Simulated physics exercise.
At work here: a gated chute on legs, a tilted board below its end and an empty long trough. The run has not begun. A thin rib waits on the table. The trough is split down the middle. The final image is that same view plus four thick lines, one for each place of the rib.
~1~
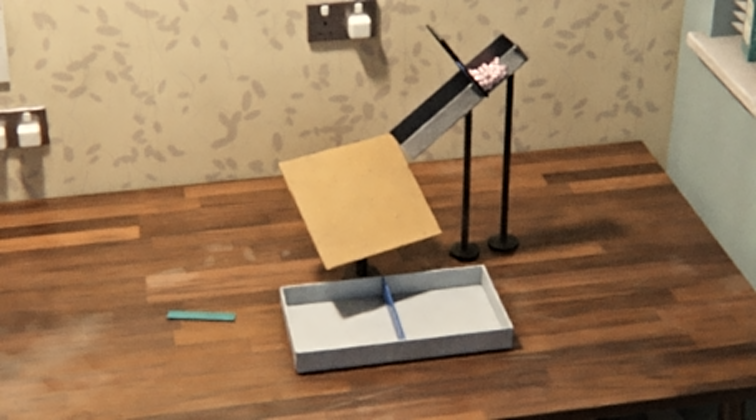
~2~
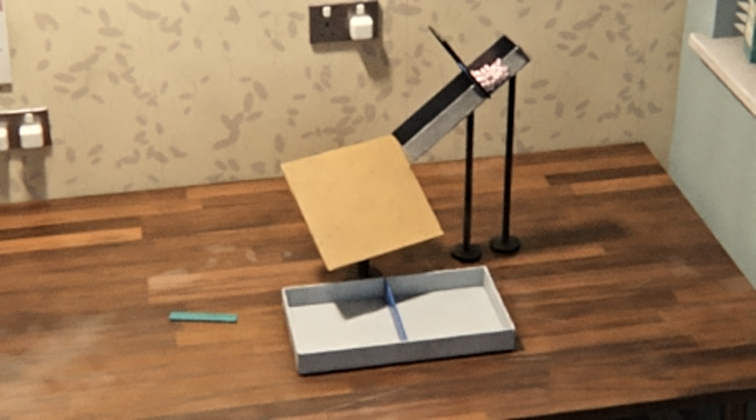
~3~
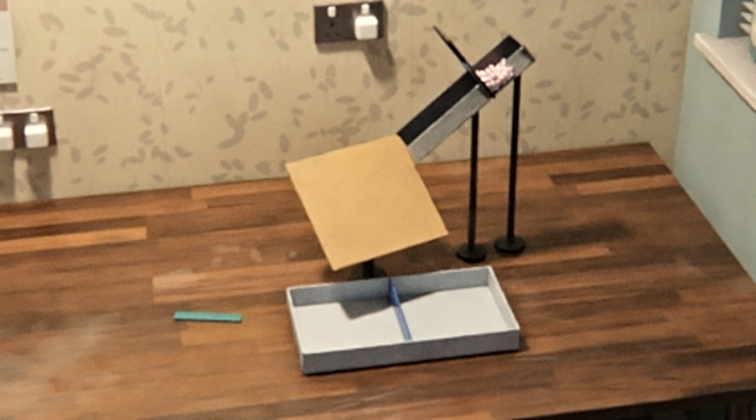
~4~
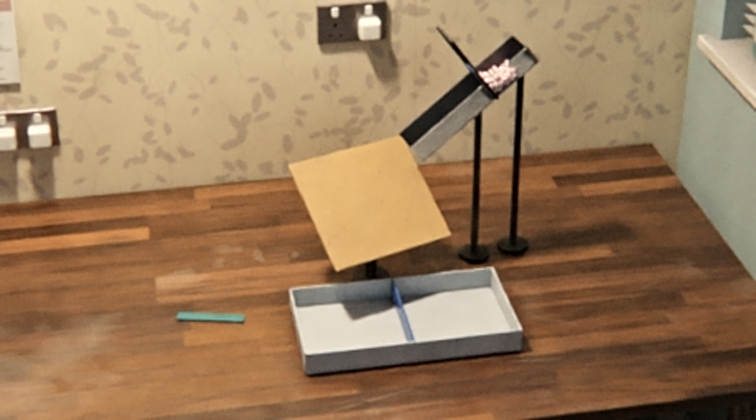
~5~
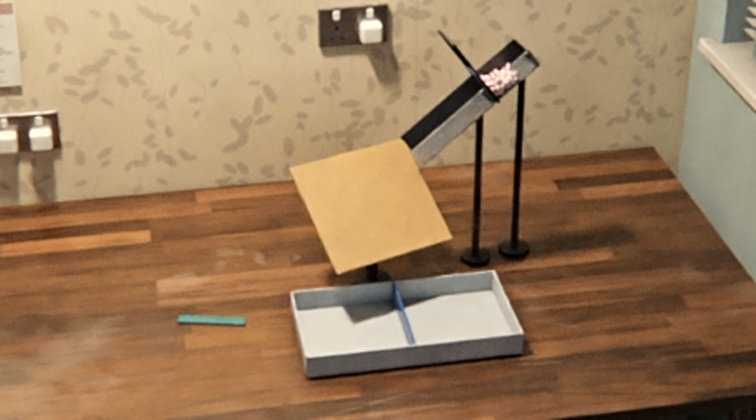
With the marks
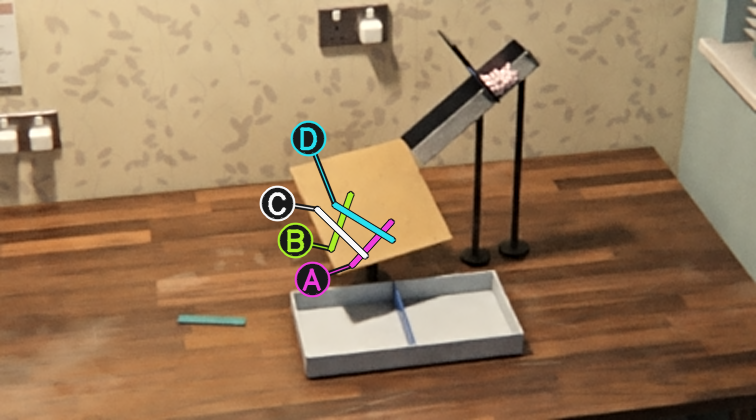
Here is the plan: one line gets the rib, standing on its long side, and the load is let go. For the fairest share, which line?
Take C.
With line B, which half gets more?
Left.
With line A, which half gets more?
The left half.
On the marked copy, line A from (391, 222) to (352, 265); line B from (350, 194) to (331, 249); line C from (317, 209) to (365, 255); line D from (335, 205) to (392, 240).
Choosing A, of what is caught, all but a few in the left half, a small share in the right.
Choosing B, of what is caught, the bulk in the left half, a small share in the right.
Choosing C, of what is caught, close to two thirds in the left half, close to a third in the right.
Choosing D, of what is caught, a small share in the left half, all but a few in the right.
